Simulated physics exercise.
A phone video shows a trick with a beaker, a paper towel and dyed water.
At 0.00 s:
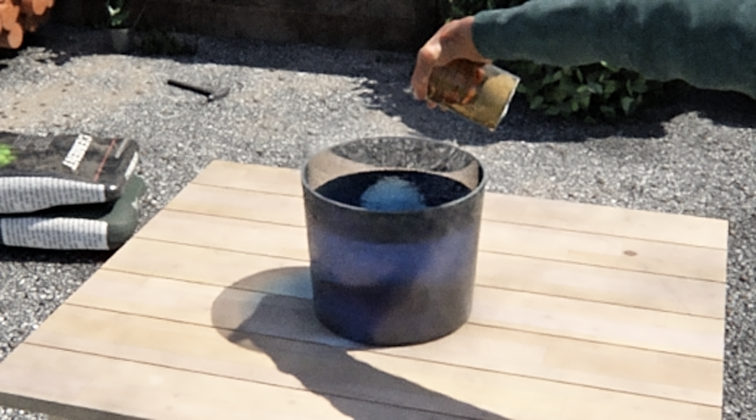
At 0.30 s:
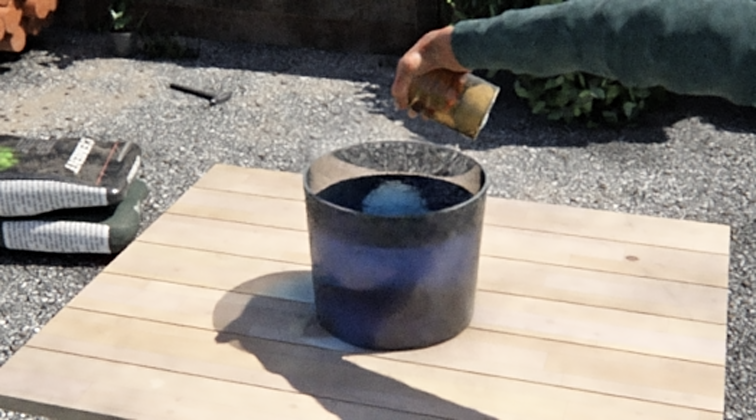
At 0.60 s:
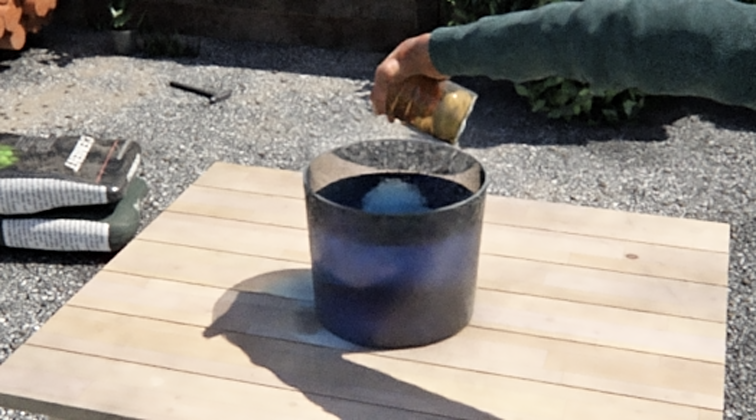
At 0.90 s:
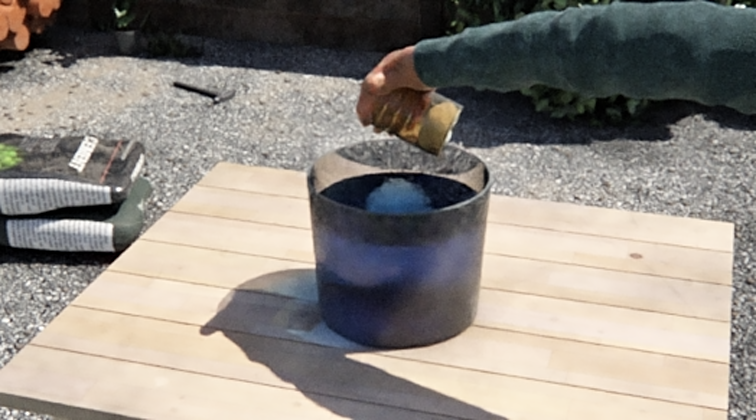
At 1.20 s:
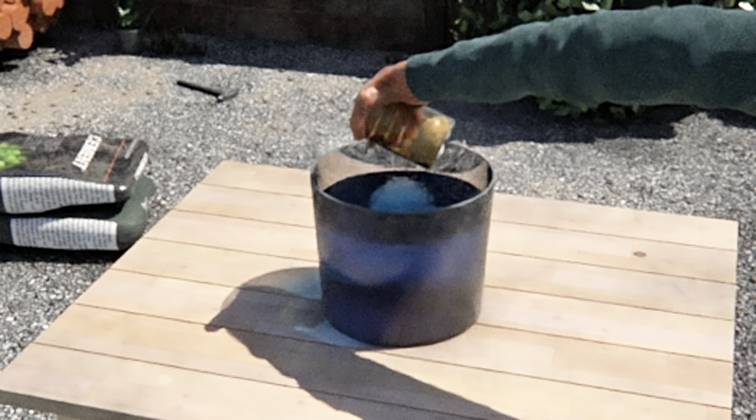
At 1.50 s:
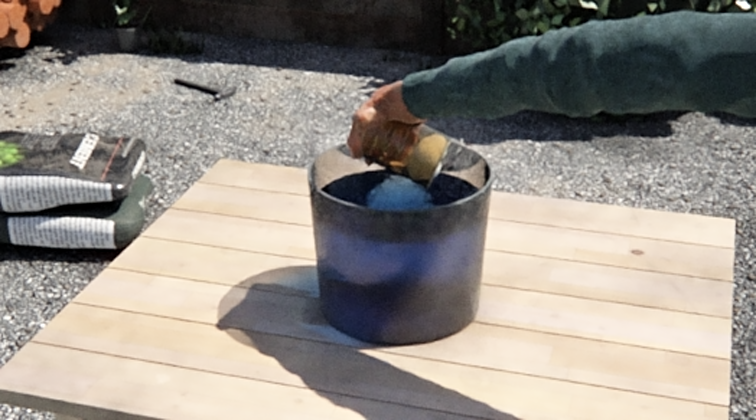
A hand in a dark green sleeve holds a clear beaker on its side with a crumpled paper towel in it, moving it left and lowering it from above a dark blue basin of water to just over the surface.
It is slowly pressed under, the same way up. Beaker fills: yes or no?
Yes.
Around 2.0 s, the beaker enters the dyed water.
Around 2.6 s, dyed water pours in as the air escapes.
Around 4.0 s, the beaker is under, flooded, and the paper towel is wet.
